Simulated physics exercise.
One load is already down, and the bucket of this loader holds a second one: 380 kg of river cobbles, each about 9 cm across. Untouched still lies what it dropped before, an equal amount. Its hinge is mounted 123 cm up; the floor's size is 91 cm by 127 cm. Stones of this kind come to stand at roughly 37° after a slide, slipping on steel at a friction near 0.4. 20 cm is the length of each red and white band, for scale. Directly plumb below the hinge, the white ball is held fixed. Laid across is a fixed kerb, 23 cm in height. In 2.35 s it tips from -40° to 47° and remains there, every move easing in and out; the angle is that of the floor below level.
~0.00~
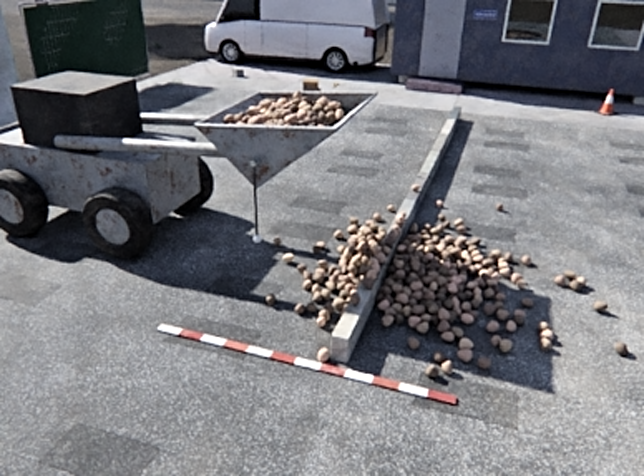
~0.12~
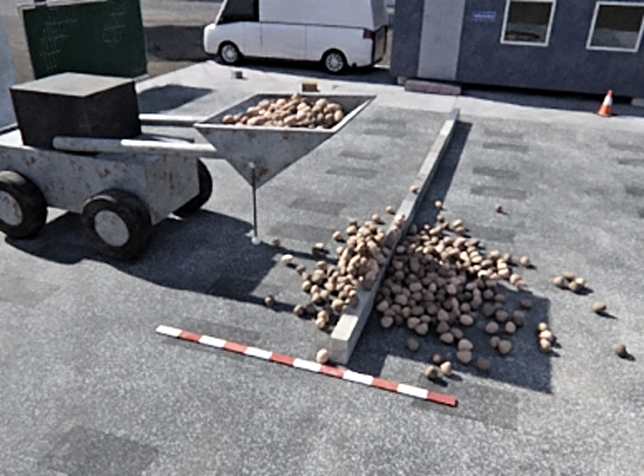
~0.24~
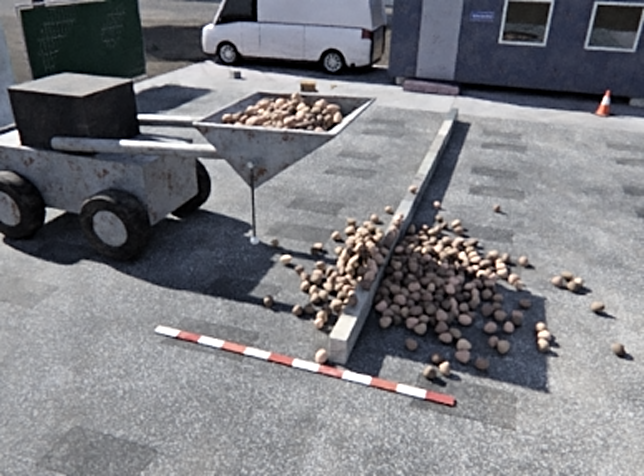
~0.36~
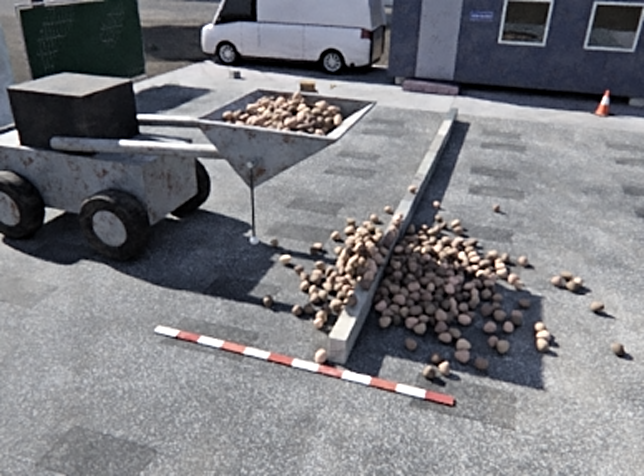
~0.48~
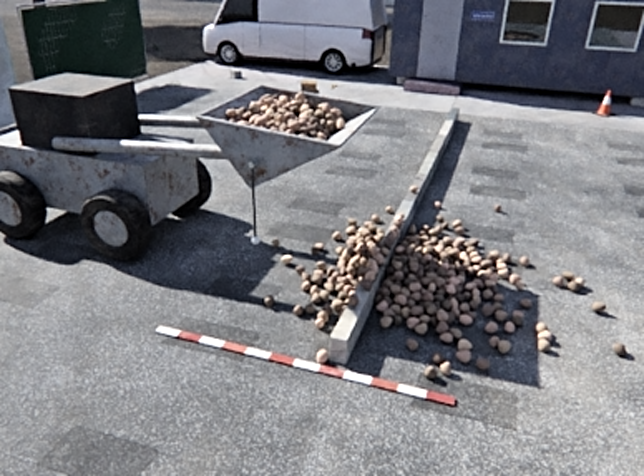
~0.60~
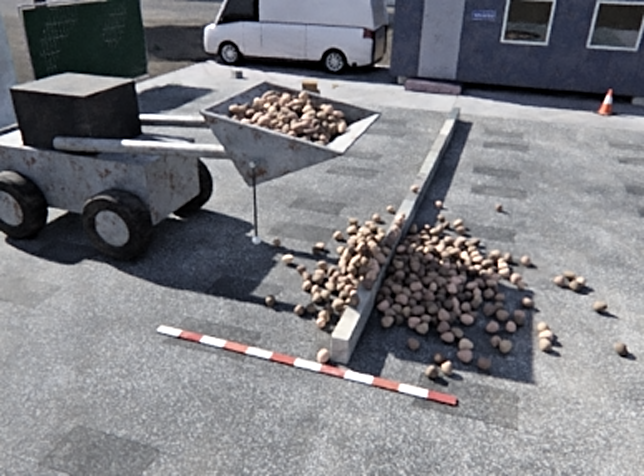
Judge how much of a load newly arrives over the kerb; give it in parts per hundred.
Close to 5 in every hundred.
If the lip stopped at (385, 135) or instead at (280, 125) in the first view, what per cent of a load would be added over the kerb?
I'd expect near 75 per cent first and near 0 per cent next.
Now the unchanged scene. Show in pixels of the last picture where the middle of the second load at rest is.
They end up centred around (350, 256).
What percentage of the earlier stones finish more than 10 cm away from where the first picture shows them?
Roughly 5 percent.
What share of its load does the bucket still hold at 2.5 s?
Around 0 per cent of the load is still inside.
After 1.8 s the floor is at 33°; in per cent of one load, 90 in the bucket, 42 on this side of the kerb, 69 over the kerb; the foremost stones are at (575, 305).
After 2.5 s the floor is at 47°; in per cent of one load, 1 in the bucket, 127 on this side of the kerb, 72 over the kerb; the foremost stones are at (575, 305).
After 2.8 s the floor is at 47°; in per cent of one load, 0 in the bucket, 126 on this side of the kerb, 74 over the kerb; the foremost stones are at (575, 305).
After 5.5 s the floor is at 47°; in per cent of one load, 0 in the bucket, 126 on this side of the kerb, 74 over the kerb; the foremost stones are at (575, 305). Net gain over the kerb, 5.
